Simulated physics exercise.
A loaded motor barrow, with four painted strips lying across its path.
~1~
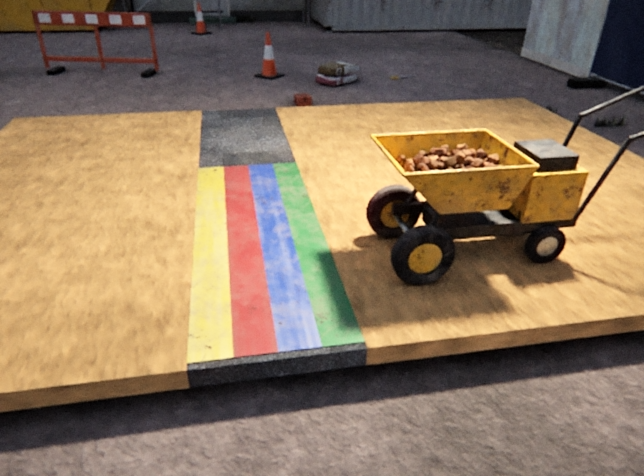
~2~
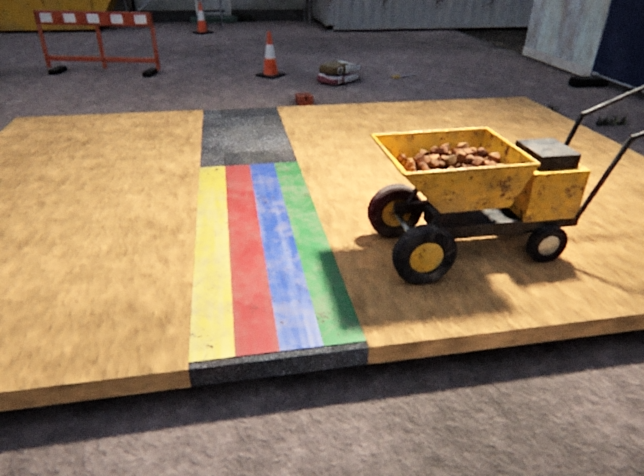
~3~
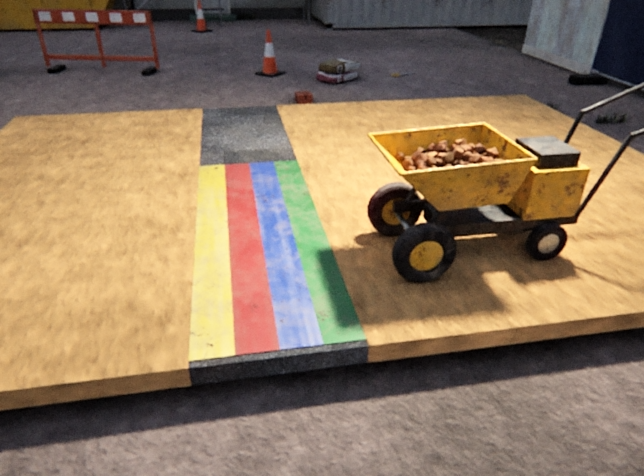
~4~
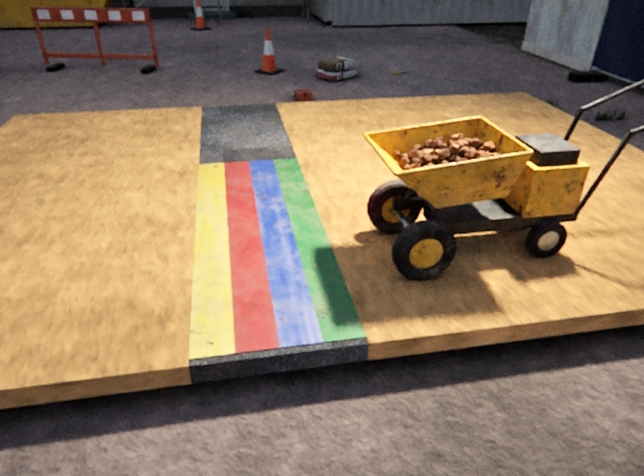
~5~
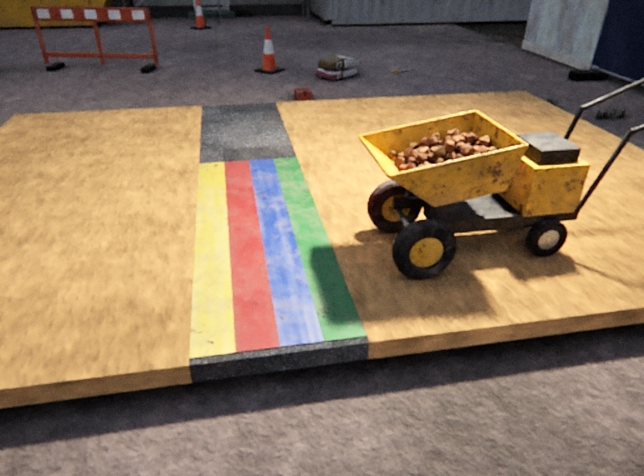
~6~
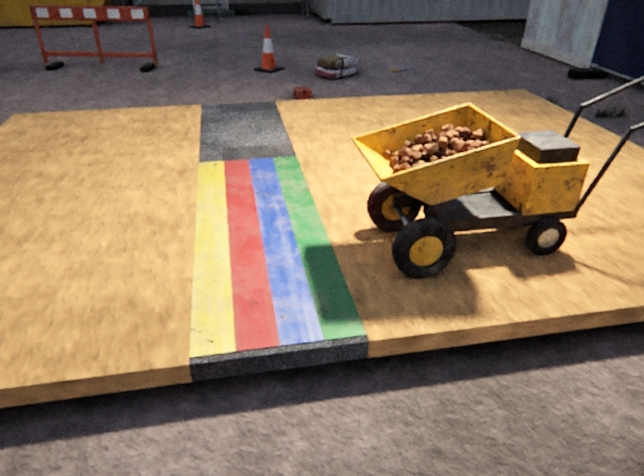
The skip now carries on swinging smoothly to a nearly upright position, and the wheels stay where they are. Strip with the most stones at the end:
Blue strip.
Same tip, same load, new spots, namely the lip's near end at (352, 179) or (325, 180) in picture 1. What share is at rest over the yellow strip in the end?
Some 30 % then some 40 %.
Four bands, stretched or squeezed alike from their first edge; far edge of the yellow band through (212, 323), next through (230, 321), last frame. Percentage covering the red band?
20 and 20 percent, roughly.
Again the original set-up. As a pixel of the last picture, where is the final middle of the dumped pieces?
Once it all stops, the middle lies near (283, 257).
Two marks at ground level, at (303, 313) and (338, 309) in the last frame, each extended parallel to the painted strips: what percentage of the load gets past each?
Estimate: 60 % and 90 %, respectively.
Soon, skip tipped well over; all in the skip.
A while on, skip tipped steeply; most in the skip; a small part over the green strip; a small part over the blue strip; a stray few falling.
Towards the end, skip tipped right over; a small part in the skip; about a quarter over the green strip; about a third over the blue strip; about a quarter over the red strip; a small part over the yellow strip; a stray few off the paint.
Finally, skip tipped right over; a small part in the skip; about a quarter over the green strip; about a third over the blue strip; about a quarter over the red strip; a small part over the yellow strip; a stray few off the paint.
